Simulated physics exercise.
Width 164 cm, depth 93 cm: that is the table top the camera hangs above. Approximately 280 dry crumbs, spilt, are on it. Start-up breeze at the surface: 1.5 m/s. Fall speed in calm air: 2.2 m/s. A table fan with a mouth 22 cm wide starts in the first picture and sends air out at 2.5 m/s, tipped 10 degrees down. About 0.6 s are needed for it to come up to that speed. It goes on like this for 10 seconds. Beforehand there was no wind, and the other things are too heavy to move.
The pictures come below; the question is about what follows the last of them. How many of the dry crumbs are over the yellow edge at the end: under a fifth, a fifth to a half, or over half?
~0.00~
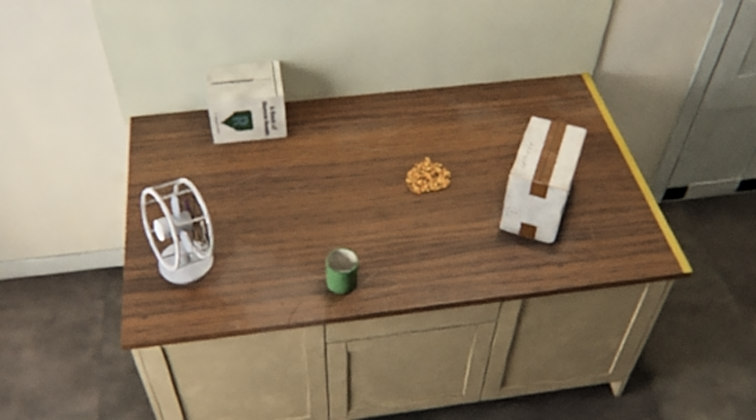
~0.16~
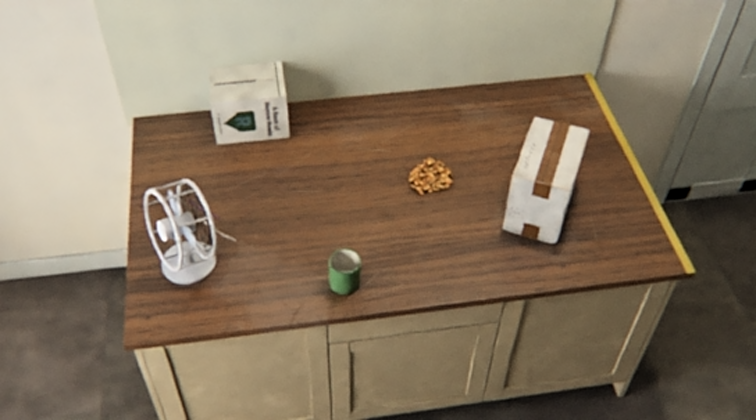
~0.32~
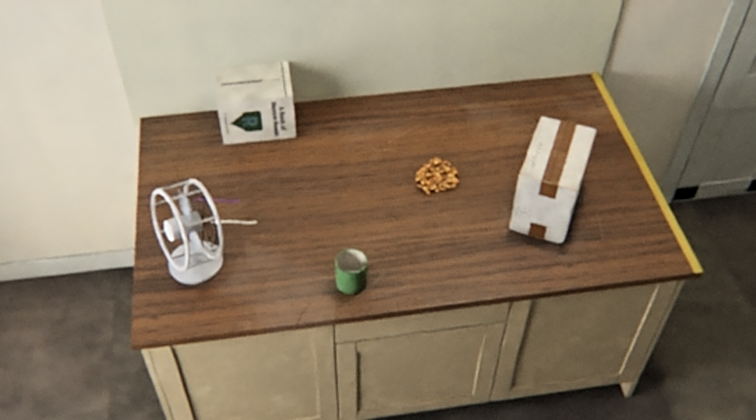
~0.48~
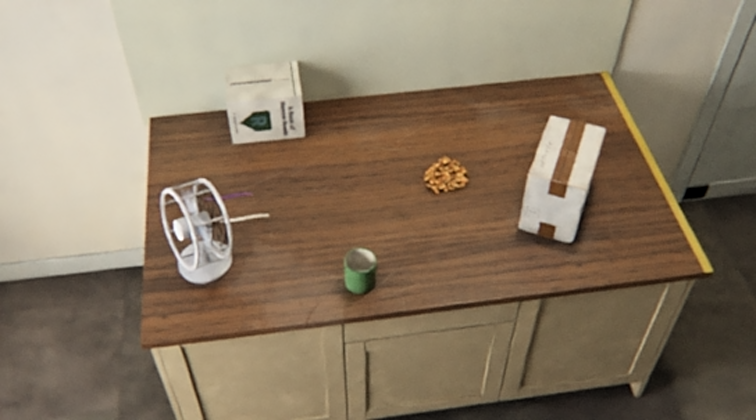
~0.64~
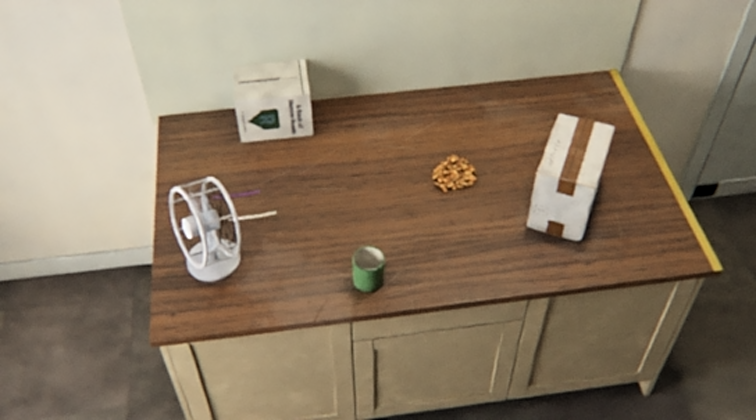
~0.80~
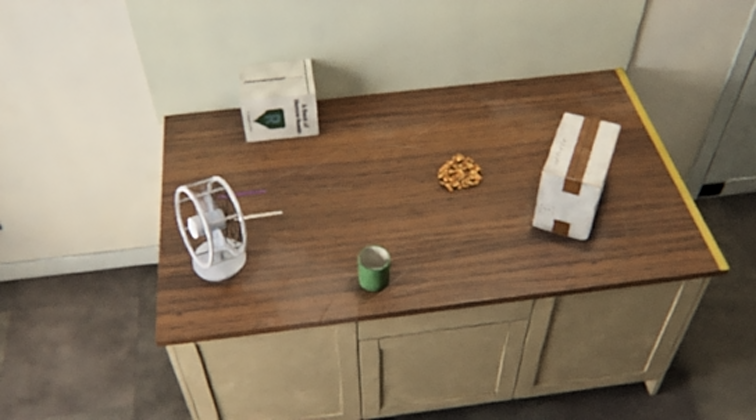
Of the dry crumbs, above half end over the yellow edge.
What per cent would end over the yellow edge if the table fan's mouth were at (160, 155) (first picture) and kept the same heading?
Estimate: About 3 %.
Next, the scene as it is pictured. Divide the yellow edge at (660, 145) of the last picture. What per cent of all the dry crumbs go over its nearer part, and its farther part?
Estimate: Nearer ~ 0 %; farther ~ 100 %.
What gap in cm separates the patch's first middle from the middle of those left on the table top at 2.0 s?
Roughly 55 centimetres.
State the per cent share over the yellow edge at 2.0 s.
60 %, roughly.
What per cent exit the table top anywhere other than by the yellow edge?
0 %.
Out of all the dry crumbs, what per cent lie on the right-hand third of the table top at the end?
5 %.
After 2.0 s the count stands so, 61 % are over the yellow edge; the middle of those still in play is near (642, 118).
After 3.2 s the count stands so, 92 % are over the yellow edge.
After 5.5 s the count stands so, 94 % are over the yellow edge.
After 10.0 s, at the end, 95 % are over the yellow edge.
